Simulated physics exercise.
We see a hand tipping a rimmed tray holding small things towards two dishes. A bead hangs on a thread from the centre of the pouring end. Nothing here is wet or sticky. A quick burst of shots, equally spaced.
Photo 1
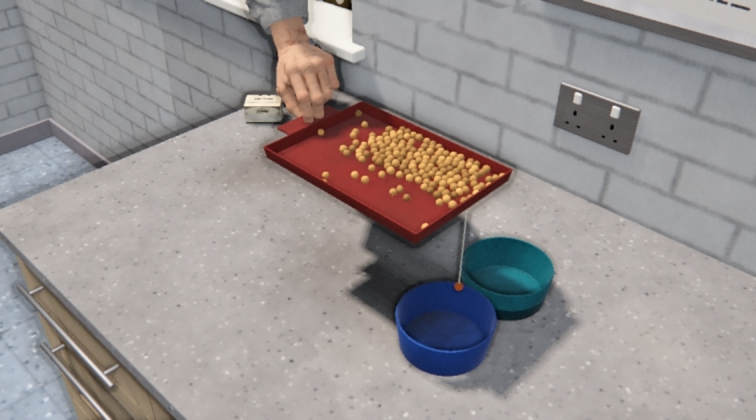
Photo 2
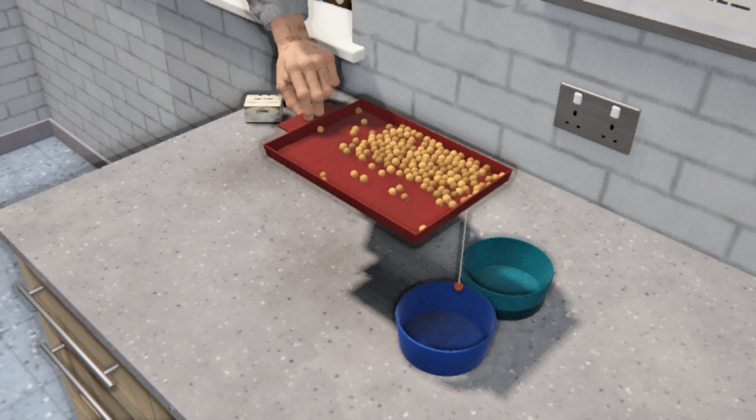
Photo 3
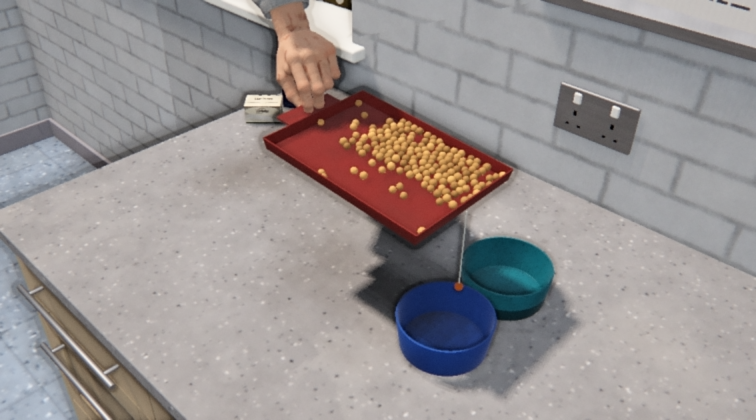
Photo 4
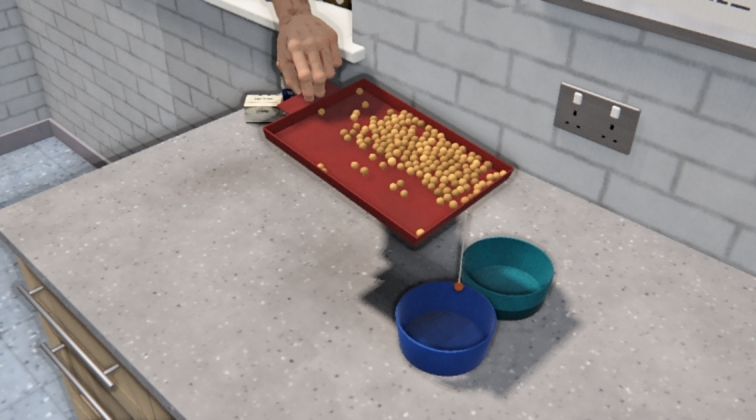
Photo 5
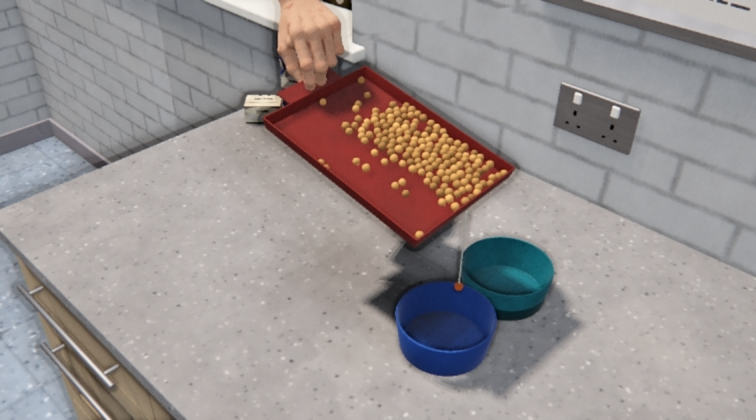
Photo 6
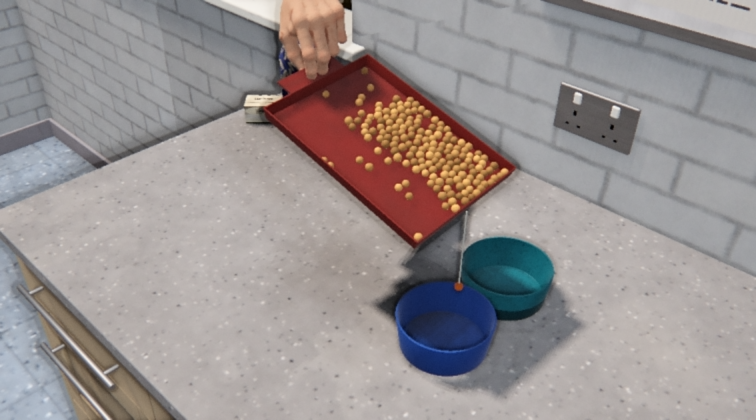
Hand gradually tilting a red tray of small round wooden beads above blue and teal bowls on a speckled grey counter.
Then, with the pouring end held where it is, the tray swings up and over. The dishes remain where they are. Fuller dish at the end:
Left.
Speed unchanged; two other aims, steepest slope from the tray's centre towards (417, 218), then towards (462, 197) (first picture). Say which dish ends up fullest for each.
First case: The dish at left. Second case: The dish at right.
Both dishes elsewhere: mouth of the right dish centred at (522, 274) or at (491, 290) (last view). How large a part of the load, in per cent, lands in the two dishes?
Around 80 per cent for the first position, around 80 per cent for the second.
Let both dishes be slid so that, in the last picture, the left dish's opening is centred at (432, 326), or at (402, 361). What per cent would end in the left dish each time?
80 per cent the first time, 50 per cent the second time.
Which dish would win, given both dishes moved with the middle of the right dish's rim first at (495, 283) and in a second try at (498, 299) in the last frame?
Try 1 - the dish at left; try 2 - the dish at left.
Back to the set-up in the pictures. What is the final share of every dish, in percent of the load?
Left dish around 60, right dish around 0, both in a hundred.
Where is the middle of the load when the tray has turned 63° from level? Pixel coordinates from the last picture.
(448, 195).
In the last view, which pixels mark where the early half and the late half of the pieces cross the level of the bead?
Close to (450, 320), then close to (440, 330).
Shortly afterwards, tray tipped steeply; all but a few on the tray; only a few in the left dish; only a few outside both; only a few in the air.
Next, tray tipped past a quarter turn; a little on the tray; near half in the left dish; near a quarter outside both; near a quarter in the air.
Some moments later, tray tipped past a quarter turn; near two thirds in the left dish; near a third outside both.
In the end, tray tipped past a quarter turn; near two thirds in the left dish; none at all in the right dish; near a third outside both.
